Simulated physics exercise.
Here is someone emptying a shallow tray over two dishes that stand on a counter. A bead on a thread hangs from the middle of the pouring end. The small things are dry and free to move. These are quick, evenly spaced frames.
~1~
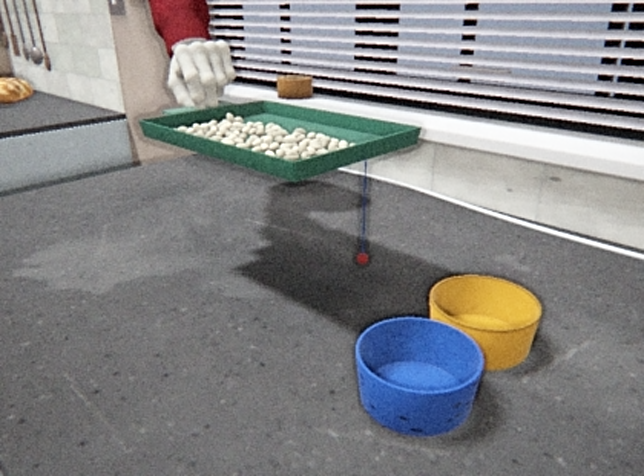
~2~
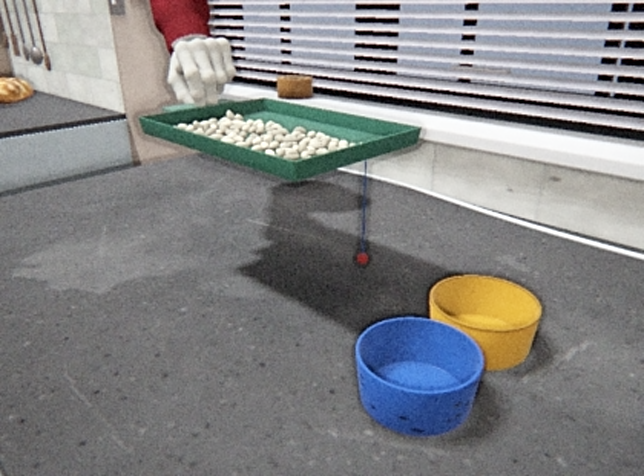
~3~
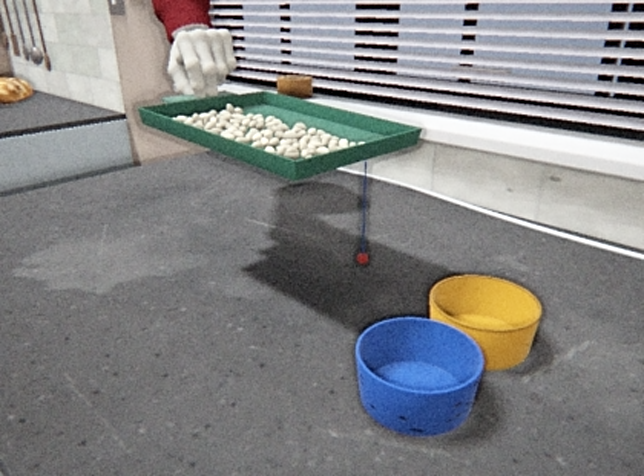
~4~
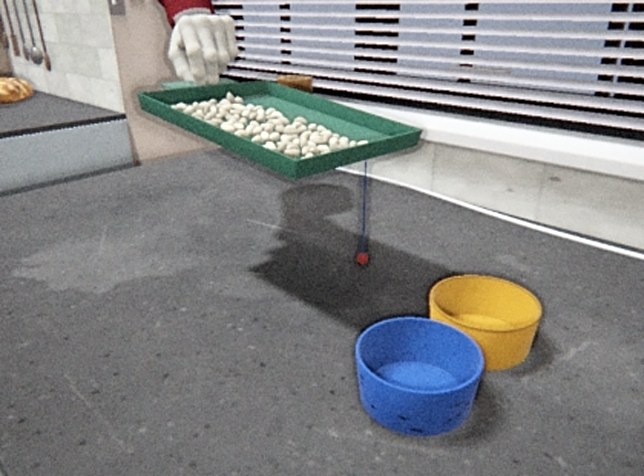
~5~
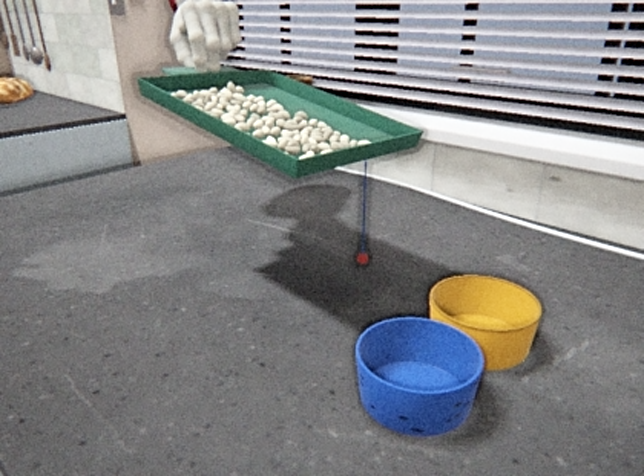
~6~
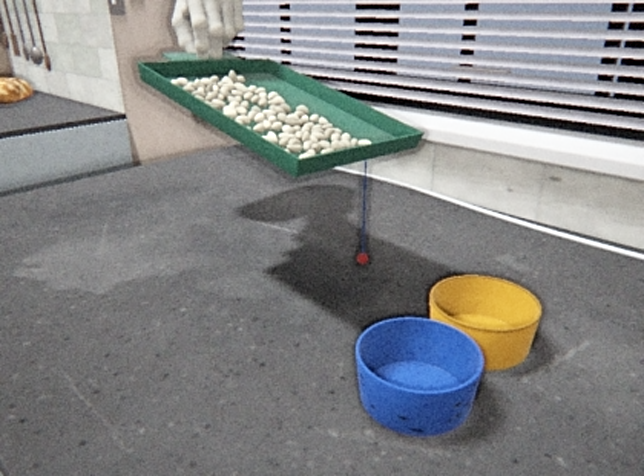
On a grey counter, a white-gloved hand raising the back of a green tray of white beans beside blue and yellow dishes.
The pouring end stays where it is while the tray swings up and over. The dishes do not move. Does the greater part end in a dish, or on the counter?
Together they catch less than half.
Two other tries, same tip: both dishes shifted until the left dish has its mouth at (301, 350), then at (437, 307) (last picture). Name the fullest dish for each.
In turn: The right dish; left.
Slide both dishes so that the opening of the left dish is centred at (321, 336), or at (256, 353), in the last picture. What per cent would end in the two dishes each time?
Near 40 % and 10 %.
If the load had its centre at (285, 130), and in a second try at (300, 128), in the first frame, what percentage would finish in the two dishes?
Roughly 10 per cent, and 10 per cent.
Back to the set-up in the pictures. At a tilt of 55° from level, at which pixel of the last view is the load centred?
Close to (352, 117).
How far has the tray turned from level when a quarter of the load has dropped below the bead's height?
Roughly 110°.
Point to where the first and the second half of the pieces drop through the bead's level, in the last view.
Around (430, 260) and then (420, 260).
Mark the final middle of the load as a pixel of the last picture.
At about (429, 315).
Just after the last frame, tray tipped steeply; almost all on the tray; just a few in the air.
A moment on, tray tipped right over; almost all on the tray; just a few outside both.
Further on, tray tipped past a quarter turn; about a tenth in the left dish; about a tenth in the right dish; the larger part outside both.
When it is over, tray tipped past a quarter turn; about a tenth in the left dish; about a tenth in the right dish; the larger part outside both.
